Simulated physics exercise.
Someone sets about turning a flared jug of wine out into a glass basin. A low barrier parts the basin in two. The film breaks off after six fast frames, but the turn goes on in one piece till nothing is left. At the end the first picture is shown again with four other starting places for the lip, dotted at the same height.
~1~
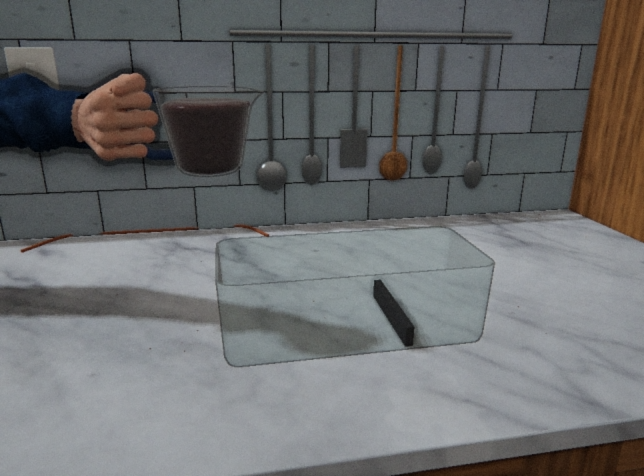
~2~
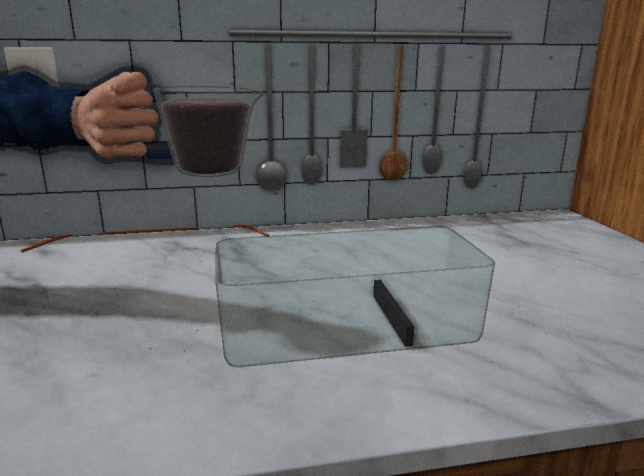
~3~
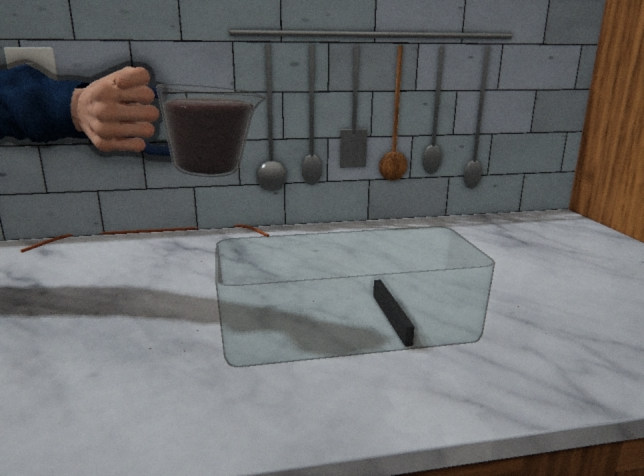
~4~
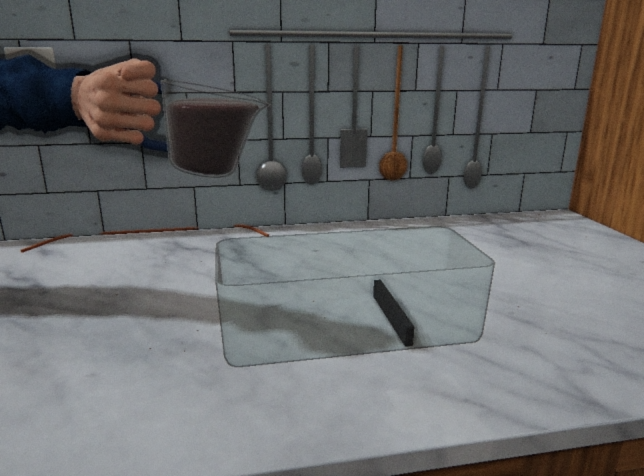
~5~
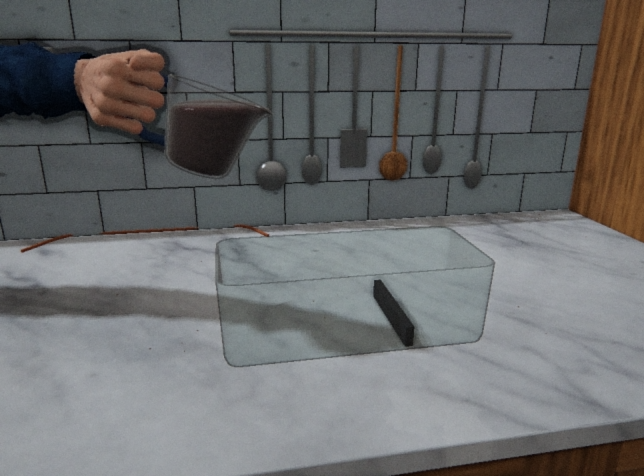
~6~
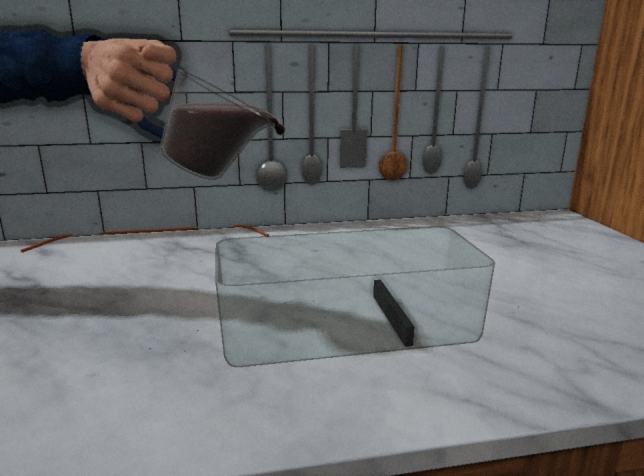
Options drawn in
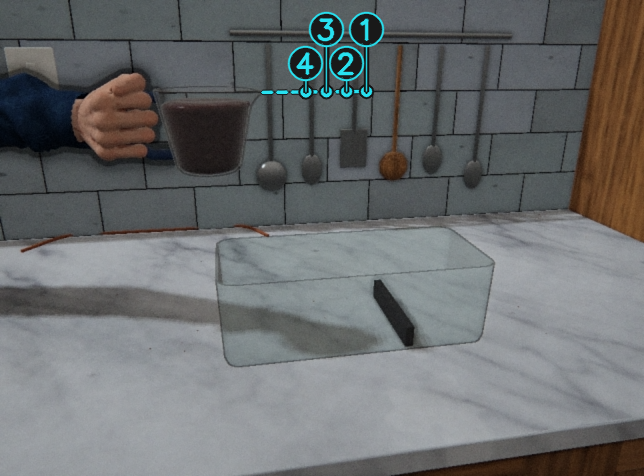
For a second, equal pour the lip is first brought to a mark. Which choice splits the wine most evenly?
The best spot is 2.
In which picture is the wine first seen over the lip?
Picture 6.
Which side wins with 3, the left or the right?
The left side.
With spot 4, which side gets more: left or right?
The left side.
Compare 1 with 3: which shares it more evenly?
Here it is spot 1.
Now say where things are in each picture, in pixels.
The first frame shows upright, lip at (262, 92); basin from (224, 364) to (480, 337); top of the wall at (392, 301); nothing has left yet.
The second frame shows upright, lip at (263, 93); nothing has left yet.
The third frame shows tipped about 5°, lip at (266, 97); nothing has left yet.
The fourth frame shows tipped about 11°, lip at (269, 104); nothing has left yet.
The fifth frame shows tipped about 20°, lip at (272, 113); nothing has left yet.
The sixth frame shows tipped about 29°, lip at (274, 124); wine is over the lip, down to (278, 131).
In cyan, 1 at (366, 91); 2 at (346, 91); 3 at (326, 91); 4 at (305, 91).
Choosing 1, about 25 % ends left of the wall and 74 % right of it.
Choosing 2, about 49 % ends left of the wall and 49 % right of it.
Choosing 3, about 86 % ends left of the wall and 11 % right of it; 3 % is lost outside.
Choosing 4, about 86 % ends left of the wall and 11 % right of it.
